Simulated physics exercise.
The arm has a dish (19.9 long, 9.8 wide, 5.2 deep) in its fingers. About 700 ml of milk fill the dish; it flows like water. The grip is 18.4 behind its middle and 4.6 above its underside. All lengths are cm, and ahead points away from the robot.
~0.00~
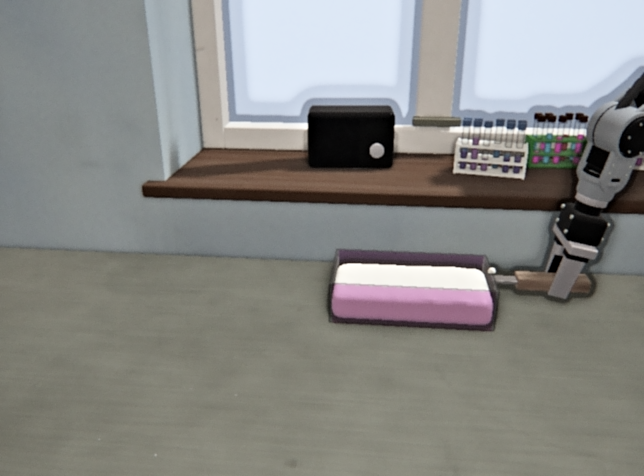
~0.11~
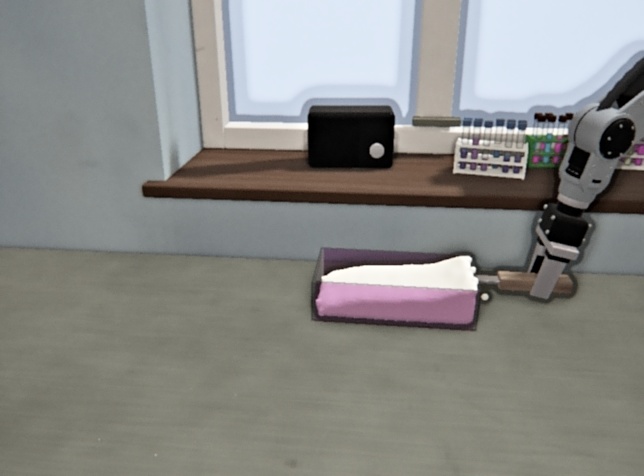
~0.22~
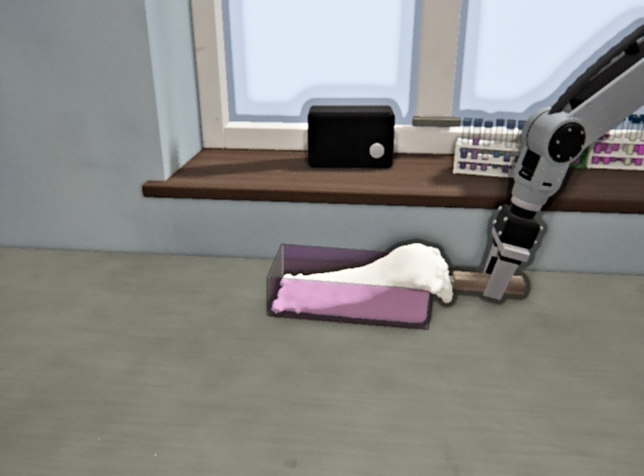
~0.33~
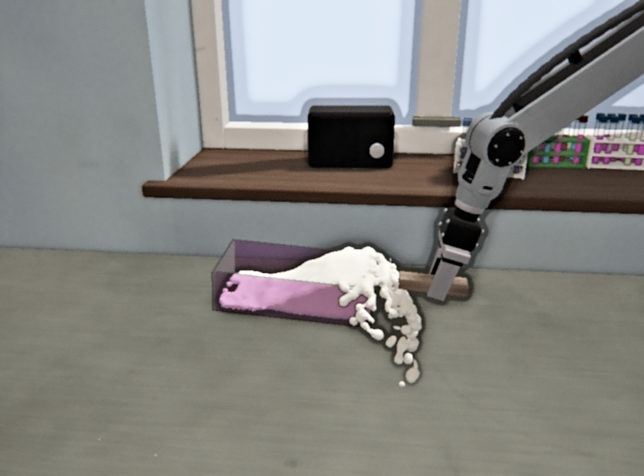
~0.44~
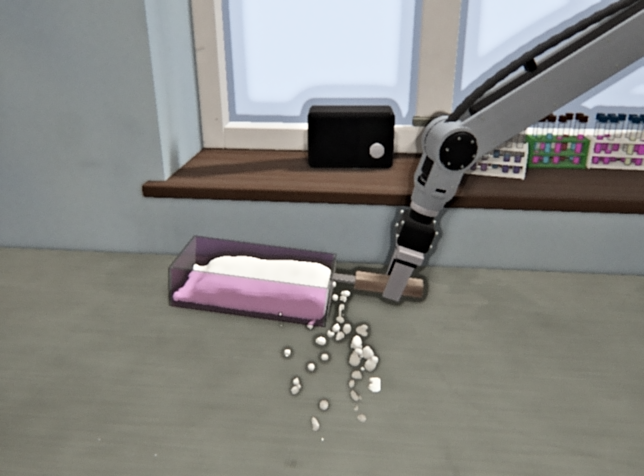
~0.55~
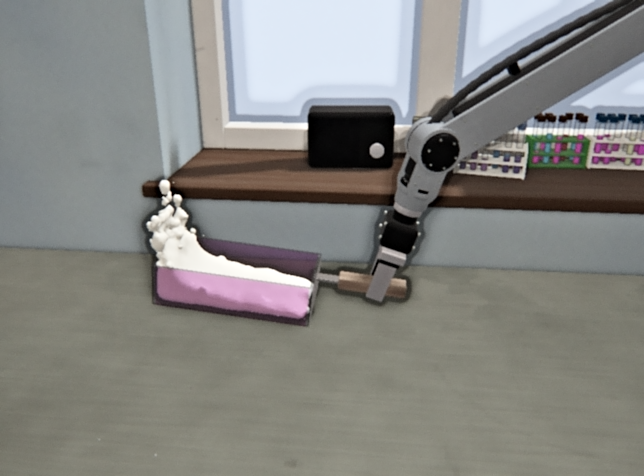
Milk sloshing in a clear dish as a robot arm slides it left, spilling over the right end, then surging up the left.
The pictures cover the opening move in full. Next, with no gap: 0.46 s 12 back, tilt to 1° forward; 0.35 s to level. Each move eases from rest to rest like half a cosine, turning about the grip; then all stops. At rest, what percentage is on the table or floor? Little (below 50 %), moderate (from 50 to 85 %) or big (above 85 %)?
Share on the table or floor: Little (below 50 %).
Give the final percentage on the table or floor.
Near 40 %.
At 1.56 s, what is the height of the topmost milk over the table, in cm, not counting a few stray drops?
Up to some 16 cm.
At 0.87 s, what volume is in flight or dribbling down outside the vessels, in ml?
About 30 ml.
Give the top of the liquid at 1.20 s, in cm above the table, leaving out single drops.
About 17 cm.
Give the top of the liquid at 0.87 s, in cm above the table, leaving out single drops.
About 16 cm.
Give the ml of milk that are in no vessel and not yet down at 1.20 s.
About 30 ml.
After 0.87 s, level, liquid up to 16 above the table; 445 ml in the dish, 220 ml on the table or floor, 30 ml in the air or running down outside.
After 1.20 s, level, liquid up to 20 above the table; 415 ml in the dish, 250 ml on the table or floor, 30 ml in the air or running down outside.
After 1.56 s, level, liquid up to 16 above the table; 410 ml in the dish, 280 ml on the table or floor.
After 2.36 s, level, liquid up to 15 above the table; 410 ml in the dish, 285 ml on the table or floor.
In the end, 410 ml in the dish, 285 ml on the table or floor. That is 41 % on the table or floor.
